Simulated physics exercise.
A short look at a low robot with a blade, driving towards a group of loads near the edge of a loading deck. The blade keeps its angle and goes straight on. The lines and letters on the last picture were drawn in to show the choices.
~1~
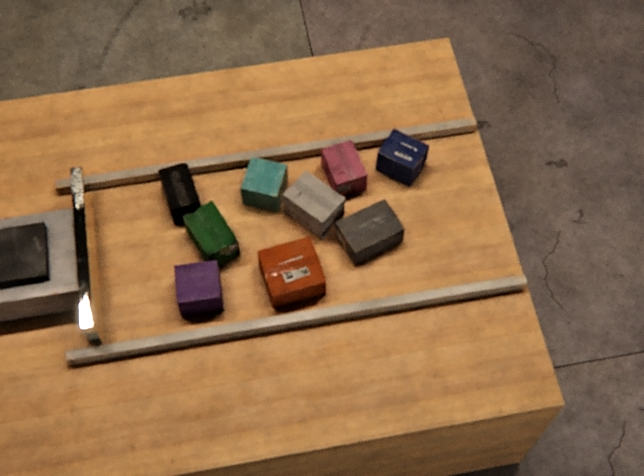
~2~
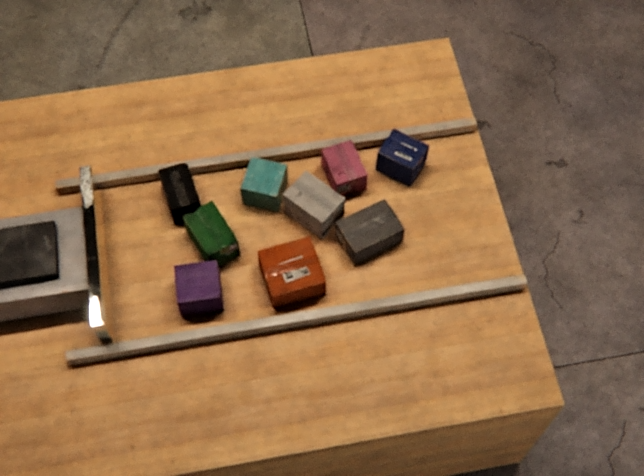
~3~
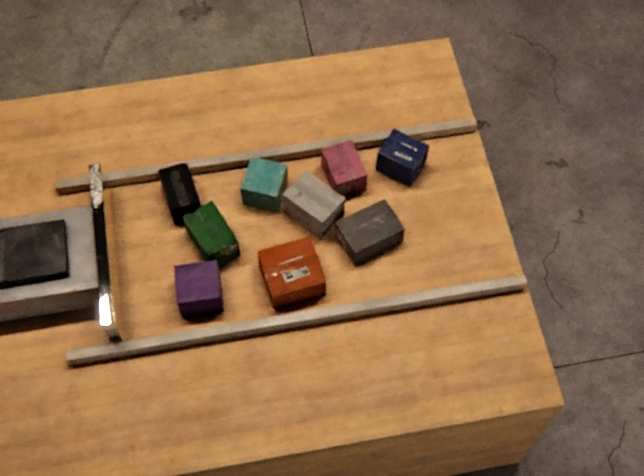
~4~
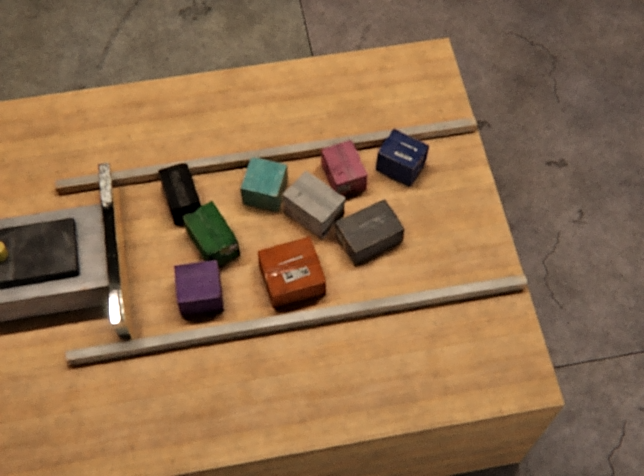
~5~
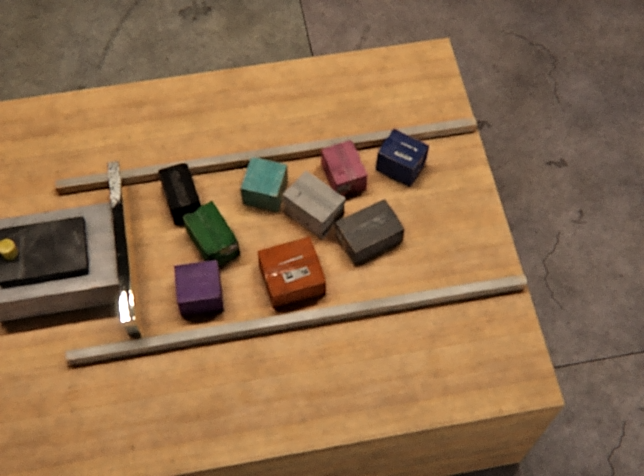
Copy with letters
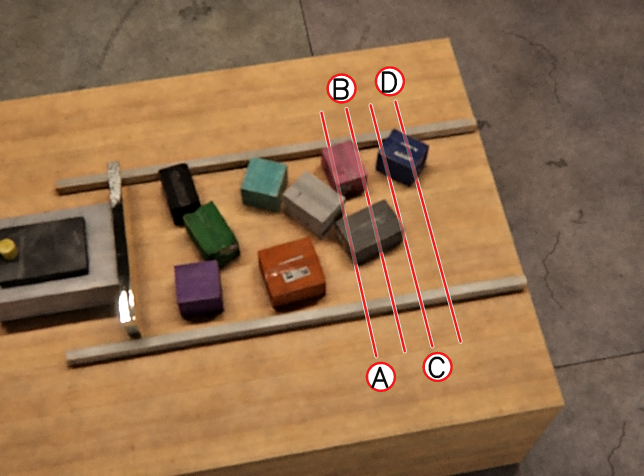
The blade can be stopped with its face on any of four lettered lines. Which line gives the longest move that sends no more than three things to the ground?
As far as mark D.
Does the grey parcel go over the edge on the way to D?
Yes.
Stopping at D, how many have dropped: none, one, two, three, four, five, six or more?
In all, three.
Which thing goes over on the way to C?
The blue box goes over.
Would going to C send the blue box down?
Yes.
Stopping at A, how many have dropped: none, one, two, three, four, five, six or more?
In all, none.
On the marked copy, A at (347, 226); B at (374, 222); C at (399, 218); D at (426, 214).
Following D. Soon after the start, robot (163, 231); turquoise crate (281, 175); black parcel (248, 183).
Later, robot (275, 213); blue box (460, 152); grey parcel (448, 199).
In the end, robot (358, 200); blue box over the edge; grey parcel over the edge; three fallen.
As for the rest, A is within the limit but short; B is within the limit but short; C is within the limit but short.
